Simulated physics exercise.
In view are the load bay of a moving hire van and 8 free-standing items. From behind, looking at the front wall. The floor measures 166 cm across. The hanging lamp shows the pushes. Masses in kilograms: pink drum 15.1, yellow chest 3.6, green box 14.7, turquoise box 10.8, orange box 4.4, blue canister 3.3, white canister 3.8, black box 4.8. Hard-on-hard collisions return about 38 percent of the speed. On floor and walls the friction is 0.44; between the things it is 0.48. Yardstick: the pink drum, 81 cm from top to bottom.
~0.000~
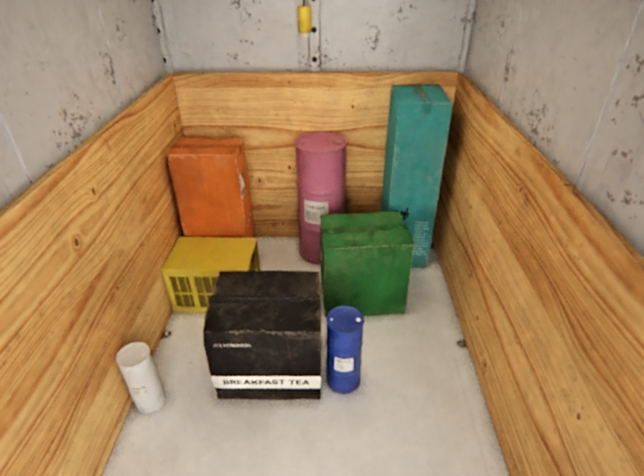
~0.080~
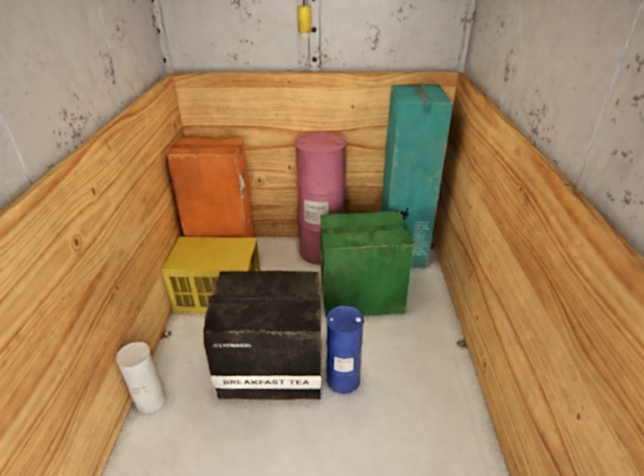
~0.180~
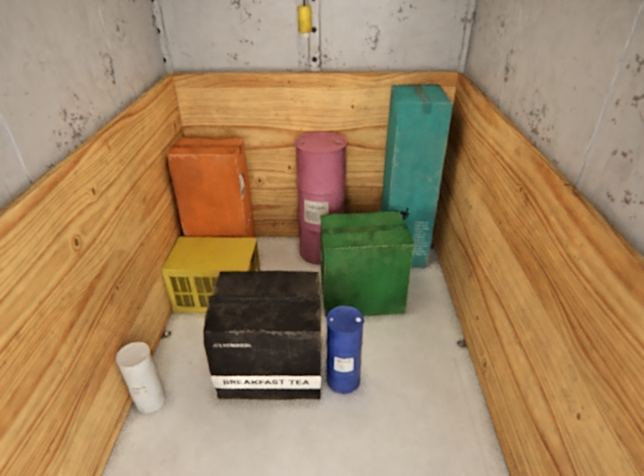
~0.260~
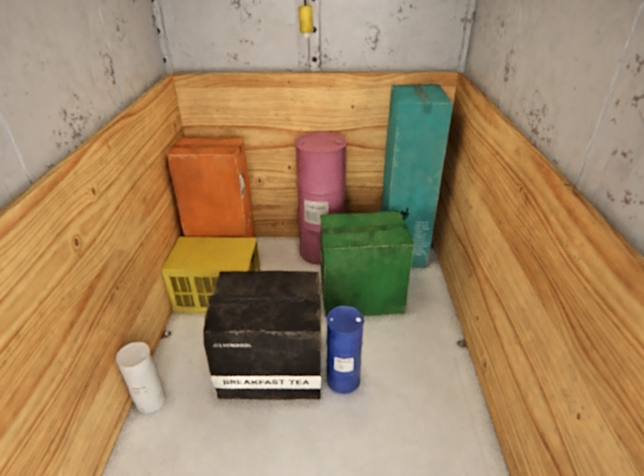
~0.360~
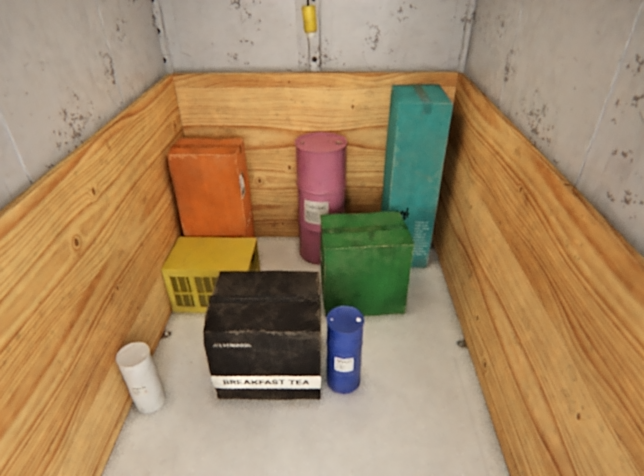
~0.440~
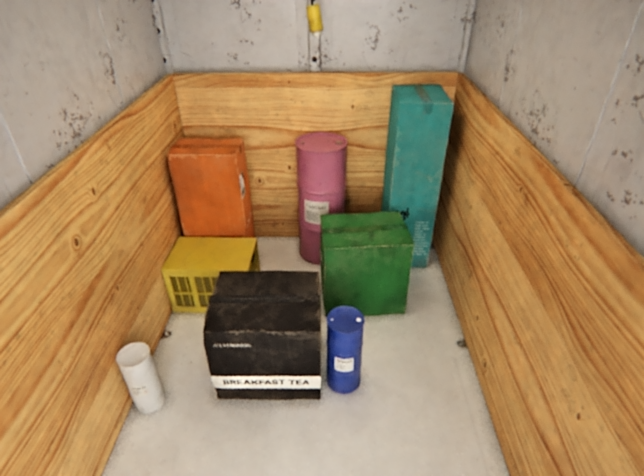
Small yellow lamp drifting slightly right above a wood-lined load bay, while eight coloured boxes, drums and canisters below stay still.
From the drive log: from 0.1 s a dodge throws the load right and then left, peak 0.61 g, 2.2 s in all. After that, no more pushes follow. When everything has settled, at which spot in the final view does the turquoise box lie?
(349, 182).
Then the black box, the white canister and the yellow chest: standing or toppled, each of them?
Well, the black box holds steady, the white canister tumbles down, and the yellow chest holds steady.
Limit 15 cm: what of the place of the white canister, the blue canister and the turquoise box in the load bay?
White canister: Is displaced; blue canister: Is displaced; turquoise box: Is displaced.
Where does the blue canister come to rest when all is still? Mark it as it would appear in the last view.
Around (411, 369).
By 0.94 s, force 0.29 g right; turquoise box tilted 4° near (420, 180); white canister tilted 49°; blue canister tilted 36°.
By 1.64 s, force 0.48 g left; turquoise box 5 cm from its spot near (418, 181); blue canister on its side; white canister on its side.
By 2.04 s, force 0.29 g left; turquoise box tilted 36° near (365, 184); blue canister on its side; white canister on its side.
When it is over (3.8 s), lying over in the load bay, blue canister and white canister; not toppled but over 15 cm from the start, pink drum and turquoise box; the other 4 within 15 cm of the start. End places, in pixels of the last picture, turquoise box near (349, 182).
